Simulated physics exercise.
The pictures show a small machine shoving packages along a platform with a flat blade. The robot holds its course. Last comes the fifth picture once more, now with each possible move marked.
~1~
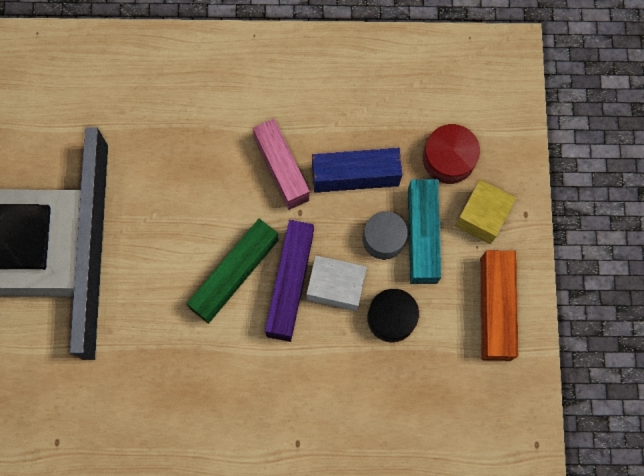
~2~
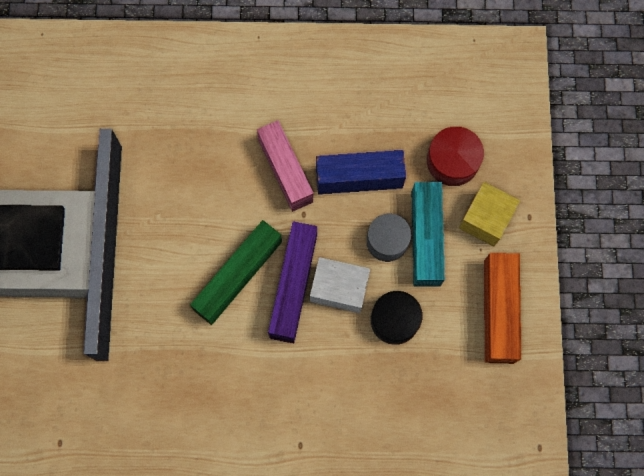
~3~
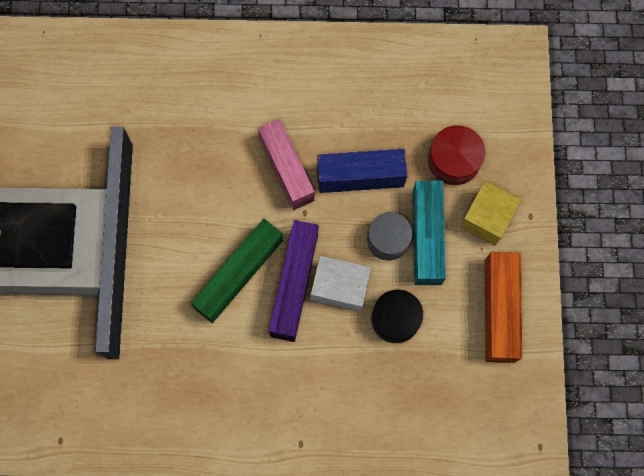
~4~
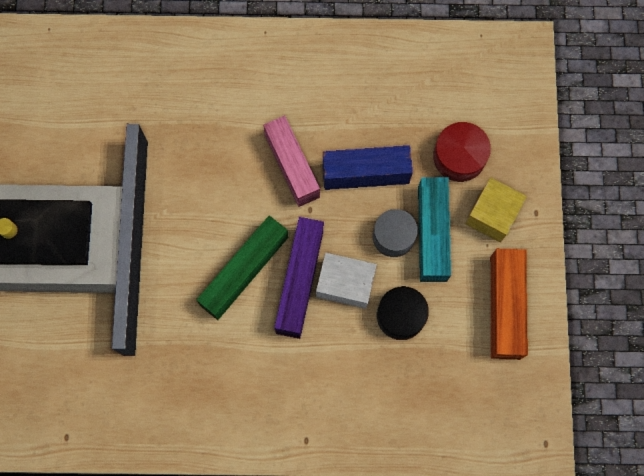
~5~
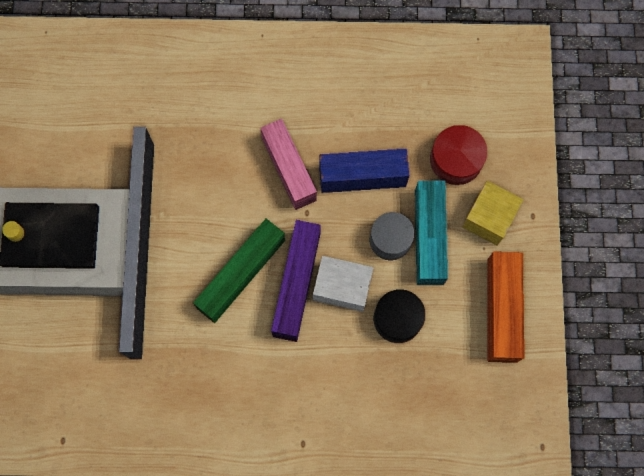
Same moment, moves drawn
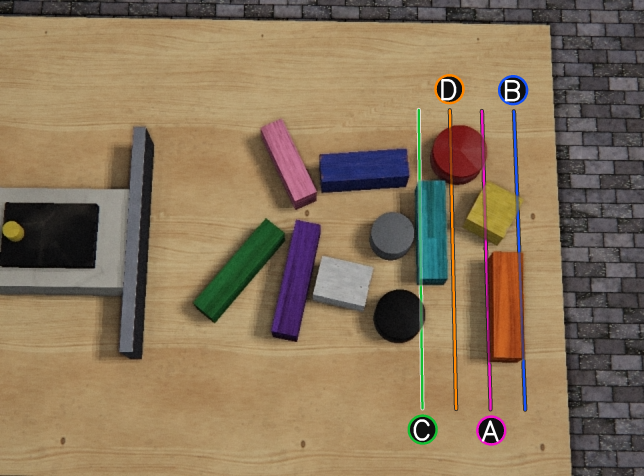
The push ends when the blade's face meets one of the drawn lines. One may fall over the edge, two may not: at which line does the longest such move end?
No second one falls up to C.
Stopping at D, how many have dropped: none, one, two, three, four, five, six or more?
By then, three.
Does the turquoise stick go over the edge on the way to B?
By then, yes.
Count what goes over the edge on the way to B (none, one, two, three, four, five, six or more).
By then, six or more.
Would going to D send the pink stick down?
By then, no.
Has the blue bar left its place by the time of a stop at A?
Yes.
On the copy, A at (486, 254); B at (519, 255); C at (420, 253); D at (453, 254).
On C. First, robot (161, 237); green stick (263, 272); orange stick (505, 308).
Then, robot (265, 238); yellow crate (505, 212); red canister (478, 150).
Finally, robot (344, 239); yellow crate over the edge; orange stick (552, 317); one fallen.
By contrast, A drops three; B drops eight; D drops three.
